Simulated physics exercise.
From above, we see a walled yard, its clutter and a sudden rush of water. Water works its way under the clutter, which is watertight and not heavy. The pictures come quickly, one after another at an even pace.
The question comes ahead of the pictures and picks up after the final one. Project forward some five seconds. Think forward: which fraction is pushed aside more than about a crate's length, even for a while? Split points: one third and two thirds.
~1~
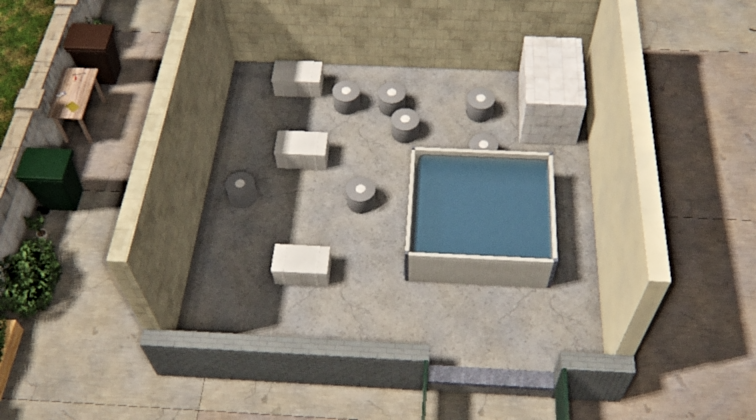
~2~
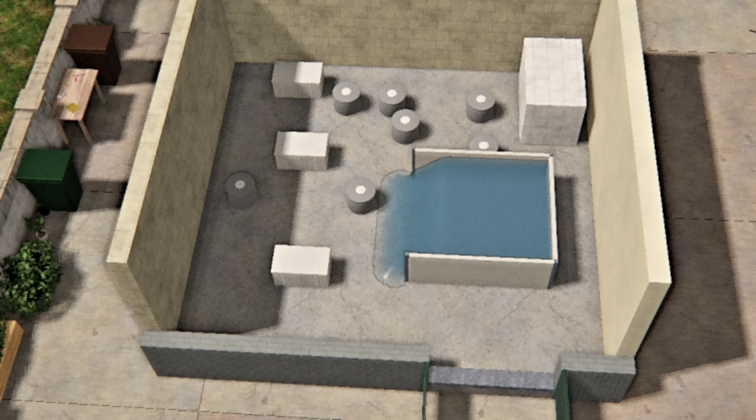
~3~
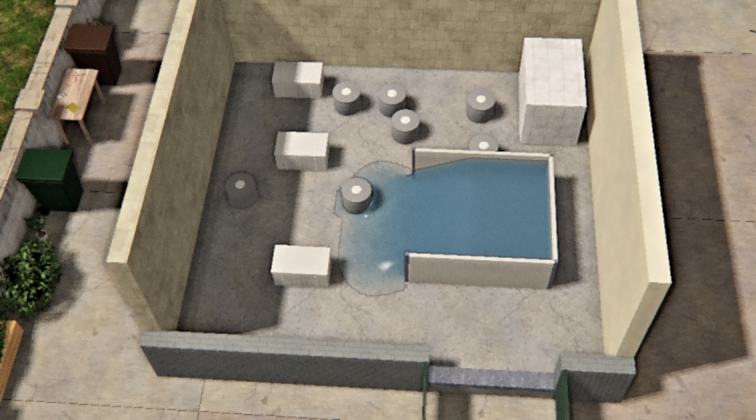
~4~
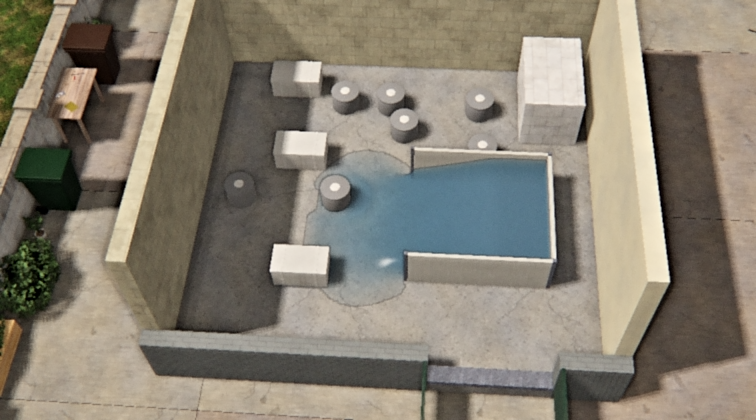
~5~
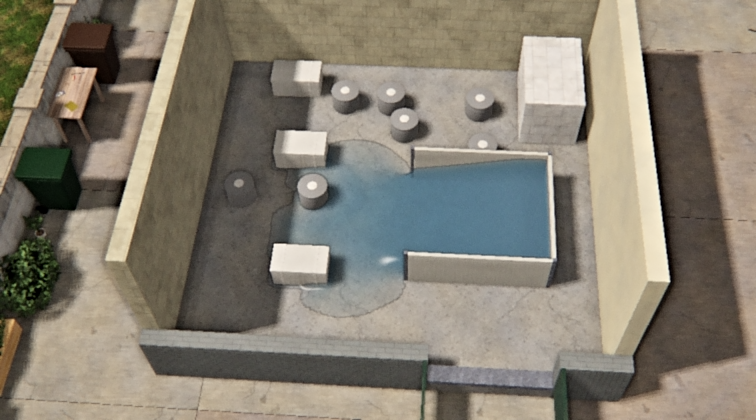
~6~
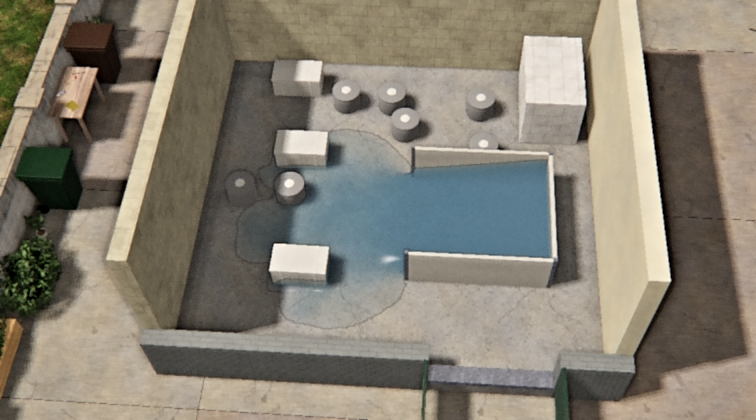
Band: Two thirds or more.
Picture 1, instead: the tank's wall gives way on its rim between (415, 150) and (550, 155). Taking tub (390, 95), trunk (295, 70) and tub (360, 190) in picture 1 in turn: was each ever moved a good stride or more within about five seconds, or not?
Results in order: Moved that far / moved that far / stayed within it.
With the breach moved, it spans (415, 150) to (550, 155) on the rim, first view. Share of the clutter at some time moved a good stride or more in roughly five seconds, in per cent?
I make it 80 per cent.
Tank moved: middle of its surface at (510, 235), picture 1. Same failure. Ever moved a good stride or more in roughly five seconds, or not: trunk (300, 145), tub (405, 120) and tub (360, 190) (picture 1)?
Item one travelled far enough, item two not displaced far, item three travelled far enough.
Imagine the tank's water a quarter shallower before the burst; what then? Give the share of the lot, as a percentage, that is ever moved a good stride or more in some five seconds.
About 60 in every hundred loose things.
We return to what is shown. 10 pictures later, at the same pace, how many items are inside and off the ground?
The total here is 4.
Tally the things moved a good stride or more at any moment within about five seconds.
7.
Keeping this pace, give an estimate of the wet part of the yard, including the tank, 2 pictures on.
I'd put it at some 45 per cent.
A moment on, 1 of 10 are well off their spots; 0 afloat.
Next, 4 of 10 are well off their spots; 4 afloat.
Later, 5 of 10 are well off their spots; 5 afloat.
In the end, 7 of 10 are well off their spots, and 7 have been at some point; 5 afloat.
